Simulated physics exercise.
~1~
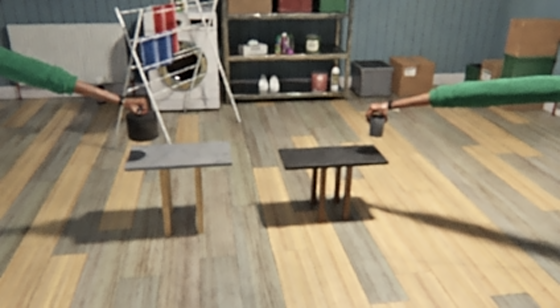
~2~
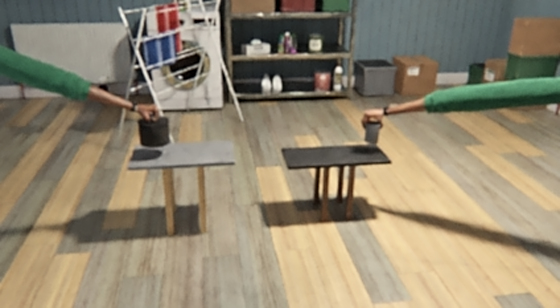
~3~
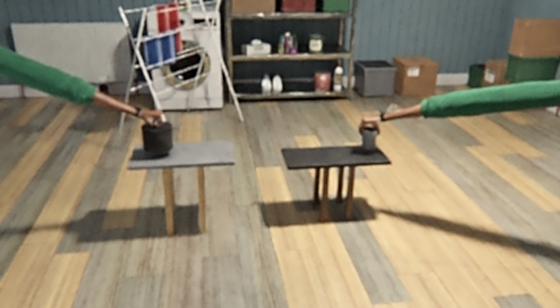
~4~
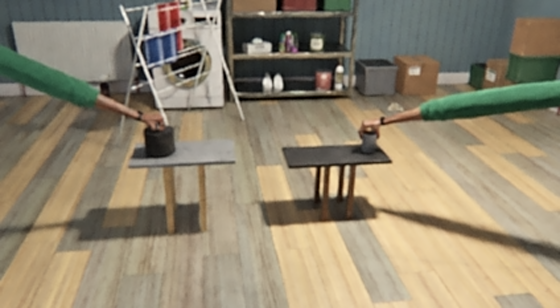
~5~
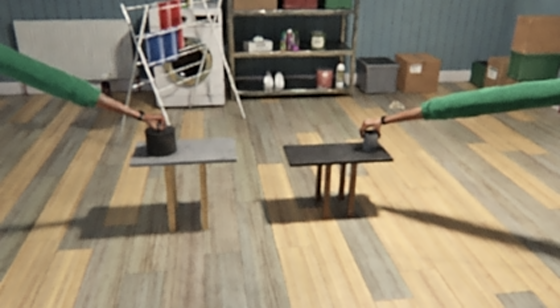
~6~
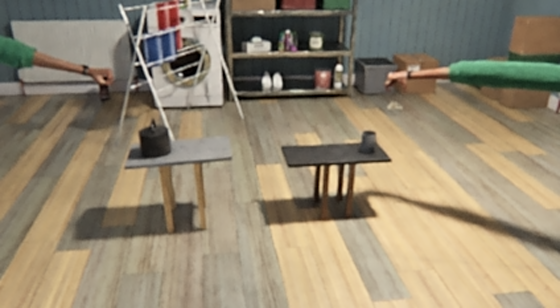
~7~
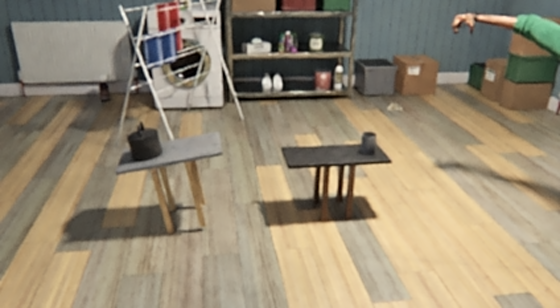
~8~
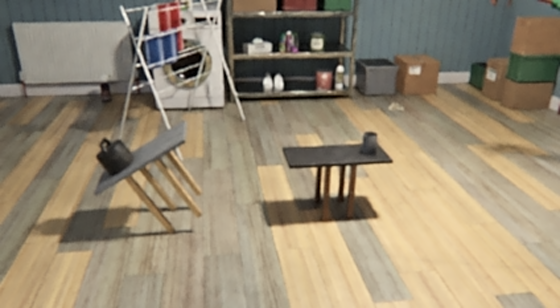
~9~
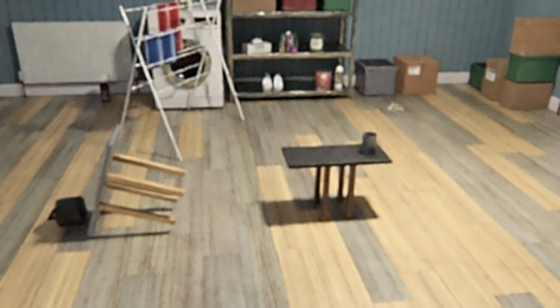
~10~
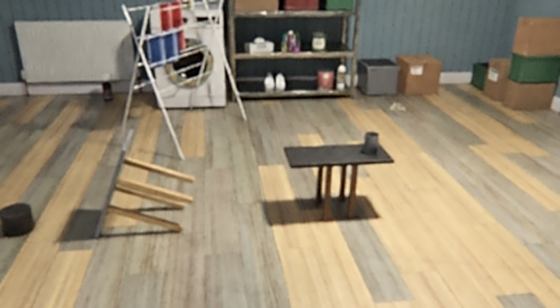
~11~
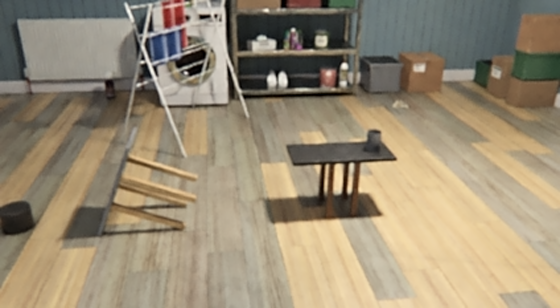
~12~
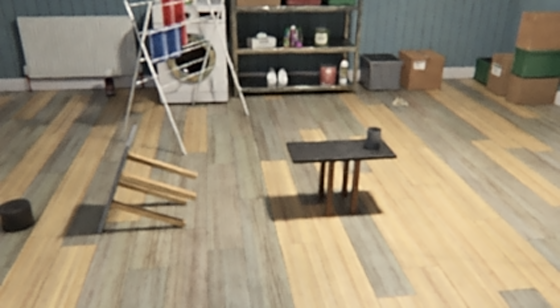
Two green-sleeved arms reach in from either side of a utility room with a wood-plank floor, seen from the front and slightly above, with a drying rack and shelves behind. The left hand lowers a dark, round object onto the left end of a grey plant stand, while the right hand sets a dark grey beaker on the right end of a small black table. Both hands let go and withdraw. The grey stand tips leftward, spilling its load, which tumbles across the floor. Finally, the stand lies toppled, its load upside down at the left, while the black table stands level with the beaker upright.
